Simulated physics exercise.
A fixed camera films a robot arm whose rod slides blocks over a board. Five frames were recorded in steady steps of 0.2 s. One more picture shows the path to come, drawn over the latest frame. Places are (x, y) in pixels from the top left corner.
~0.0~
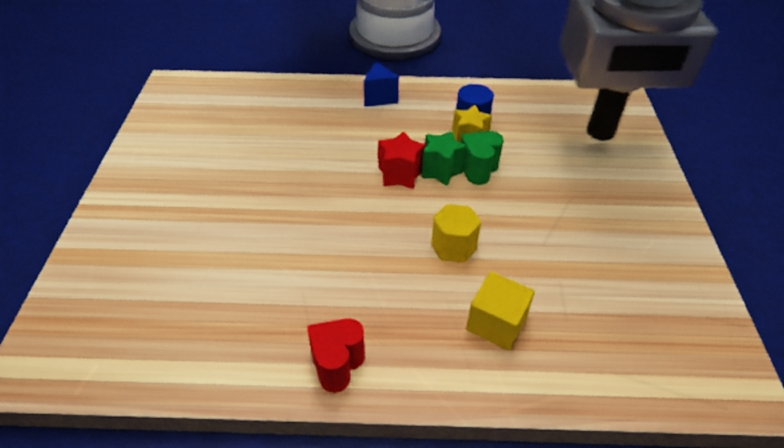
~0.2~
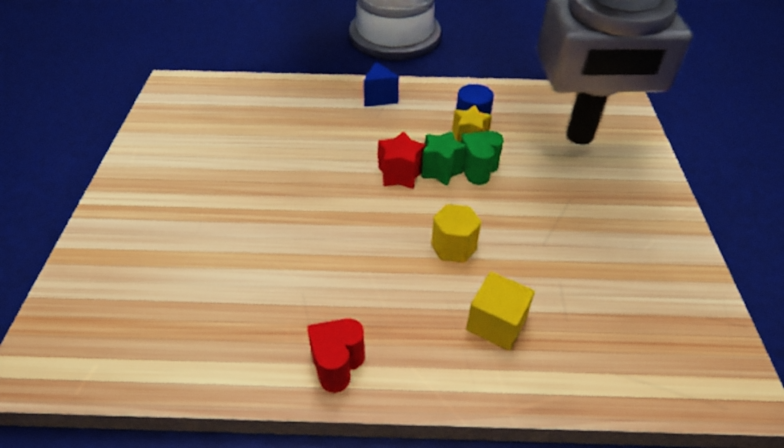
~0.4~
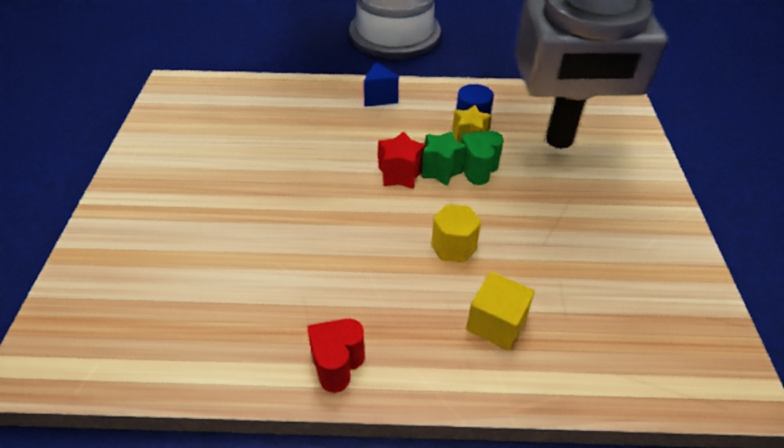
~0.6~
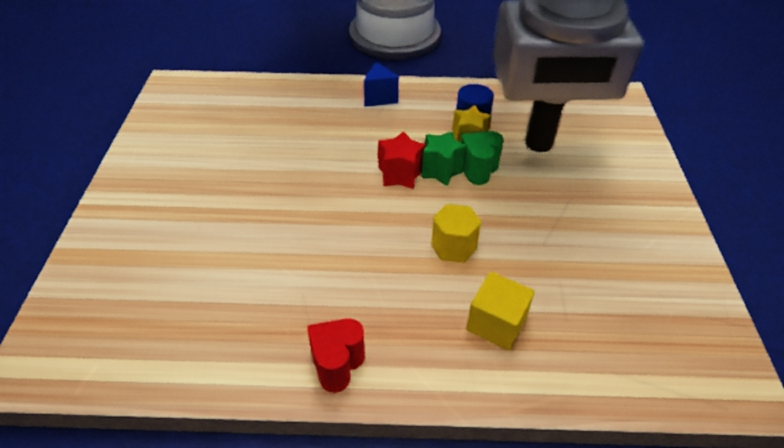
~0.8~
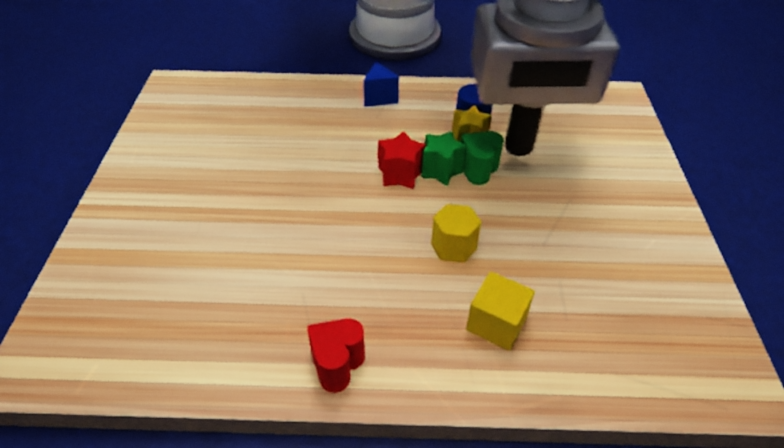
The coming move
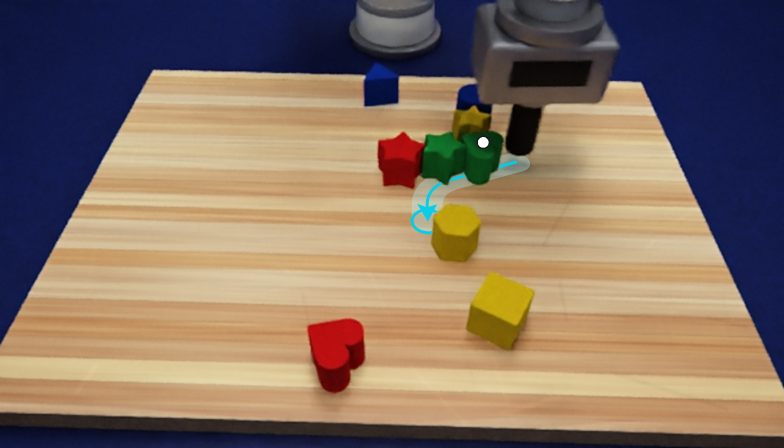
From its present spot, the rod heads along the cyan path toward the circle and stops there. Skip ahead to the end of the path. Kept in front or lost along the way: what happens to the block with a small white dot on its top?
It escapes to one side.
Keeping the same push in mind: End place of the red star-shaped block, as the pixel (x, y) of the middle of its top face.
At (342, 145).
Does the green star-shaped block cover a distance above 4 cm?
I'd say yes.
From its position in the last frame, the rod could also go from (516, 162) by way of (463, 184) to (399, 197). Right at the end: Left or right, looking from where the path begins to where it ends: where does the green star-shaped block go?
Right side.
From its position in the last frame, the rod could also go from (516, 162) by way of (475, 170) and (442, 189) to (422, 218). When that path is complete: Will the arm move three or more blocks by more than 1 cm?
Yes, that is what happens.
The drawn path runs from (516, 162) via (475, 173) and (435, 188), ending at (428, 221); the dot is on the green heart-shaped block.
What follows on the original path. One third of the way, rod at (475, 160); red star-shaped block at (368, 146); green star-shaped block at (405, 152), turned 25° clockwise; green heart-shaped block at (444, 156).
Two thirds of the way, rod at (435, 175); red star-shaped block at (342, 145), turned 30° clockwise; green star-shaped block at (368, 164), turned 65° clockwise; green heart-shaped block at (405, 175), turned 30° anticlockwise.
At the end, rod at (429, 208); red star-shaped block at (342, 145), turned 30° clockwise; green star-shaped block at (366, 167), turned 80° clockwise; yellow six-sided block not moved; green heart-shaped block at (389, 192).
